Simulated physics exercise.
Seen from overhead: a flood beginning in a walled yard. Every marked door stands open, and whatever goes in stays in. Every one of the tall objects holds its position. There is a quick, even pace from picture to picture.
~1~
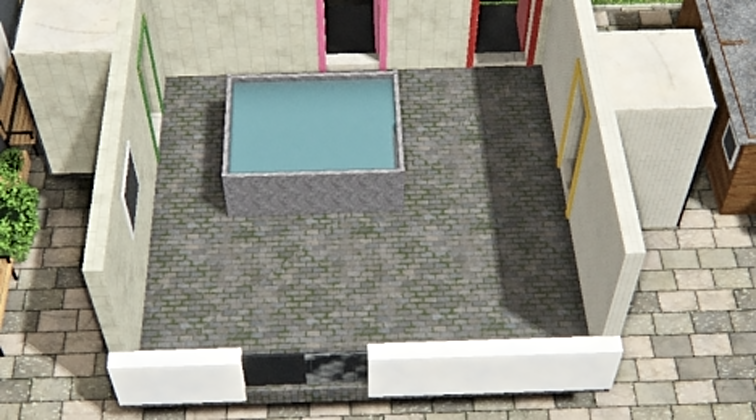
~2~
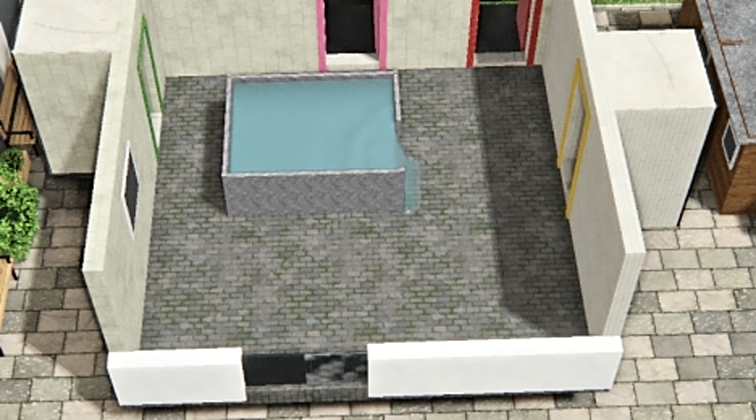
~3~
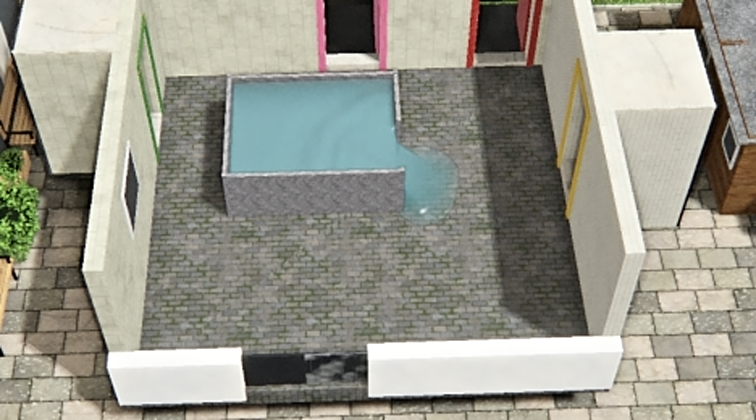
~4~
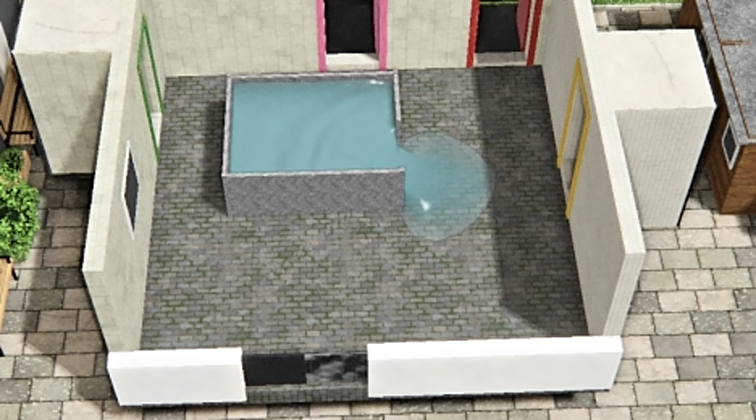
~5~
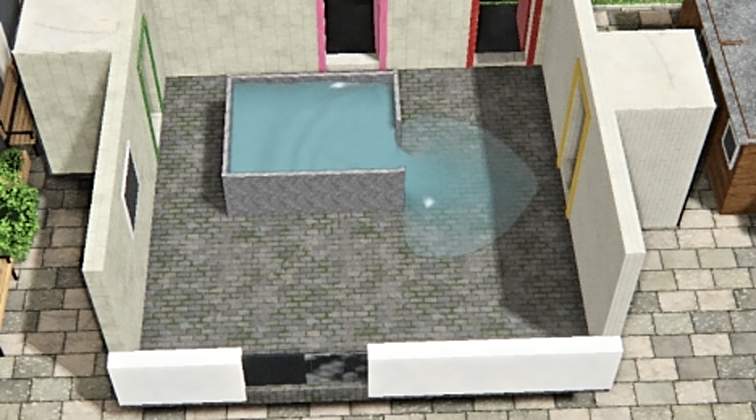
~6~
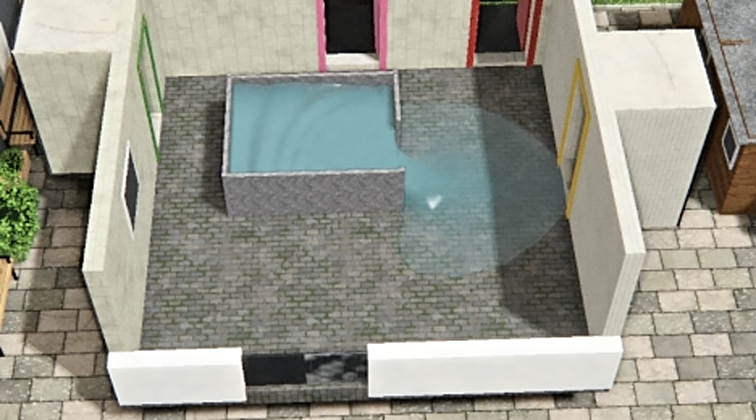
Water poured out through a gap at the right side of a raised stone tank in a walled yard, then fanned out across the dark paving in a widening, rounded sheet toward the right-hand wall.
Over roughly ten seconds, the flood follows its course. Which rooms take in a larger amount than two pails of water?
In the end, the yellow door takes in more; the green door takes in more; the red door takes in more; the pink door takes in no more.
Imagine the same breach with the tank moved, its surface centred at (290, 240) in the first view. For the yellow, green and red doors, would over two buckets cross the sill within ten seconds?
So the yellow one comes in lower, while the green one tops the limit and the red one tops the limit.
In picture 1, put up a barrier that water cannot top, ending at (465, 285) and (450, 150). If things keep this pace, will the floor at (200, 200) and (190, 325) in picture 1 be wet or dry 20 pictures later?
Taking the points in order, the first is high and dry and the second is inundated.
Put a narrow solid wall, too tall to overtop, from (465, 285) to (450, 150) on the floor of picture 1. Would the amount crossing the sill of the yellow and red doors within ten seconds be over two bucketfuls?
Looking at both: The yellow door admits less than that, and as for the red door, it admits more than that.
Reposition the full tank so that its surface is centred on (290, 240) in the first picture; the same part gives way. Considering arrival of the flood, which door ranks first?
That would be the one in yellow.
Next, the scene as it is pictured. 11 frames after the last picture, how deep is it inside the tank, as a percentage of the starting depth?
Estimate: Around 60 per cent.
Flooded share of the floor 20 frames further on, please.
Around 60 percent, give or take.
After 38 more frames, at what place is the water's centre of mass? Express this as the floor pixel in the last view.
That puts it at around (373, 205).
A moment on, water covers 30 % of the floor; the yellow door over two buckets in, the green door not reached, the red door wet at the sill, nothing in, the pink door not reached.
Next, water covers 35 % of the floor; the yellow door far over two buckets in, the green door not reached, the red door under two buckets in, the pink door not reached.
Then, water covers 60 % of the floor; the yellow door far over two buckets in, the green door not reached, the red door far over two buckets in, the pink door wet at the sill, nothing in.
Later, water covers 95 % of the floor; the yellow door far over two buckets in, the green door wet at the sill, nothing in, the red door far over two buckets in, the pink door wet at the sill, nothing in.
In the end, water covers 100 % of the floor; the yellow door far over two buckets in, the green door over two buckets in, the red door far over two buckets in, the pink door wet at the sill, nothing in.
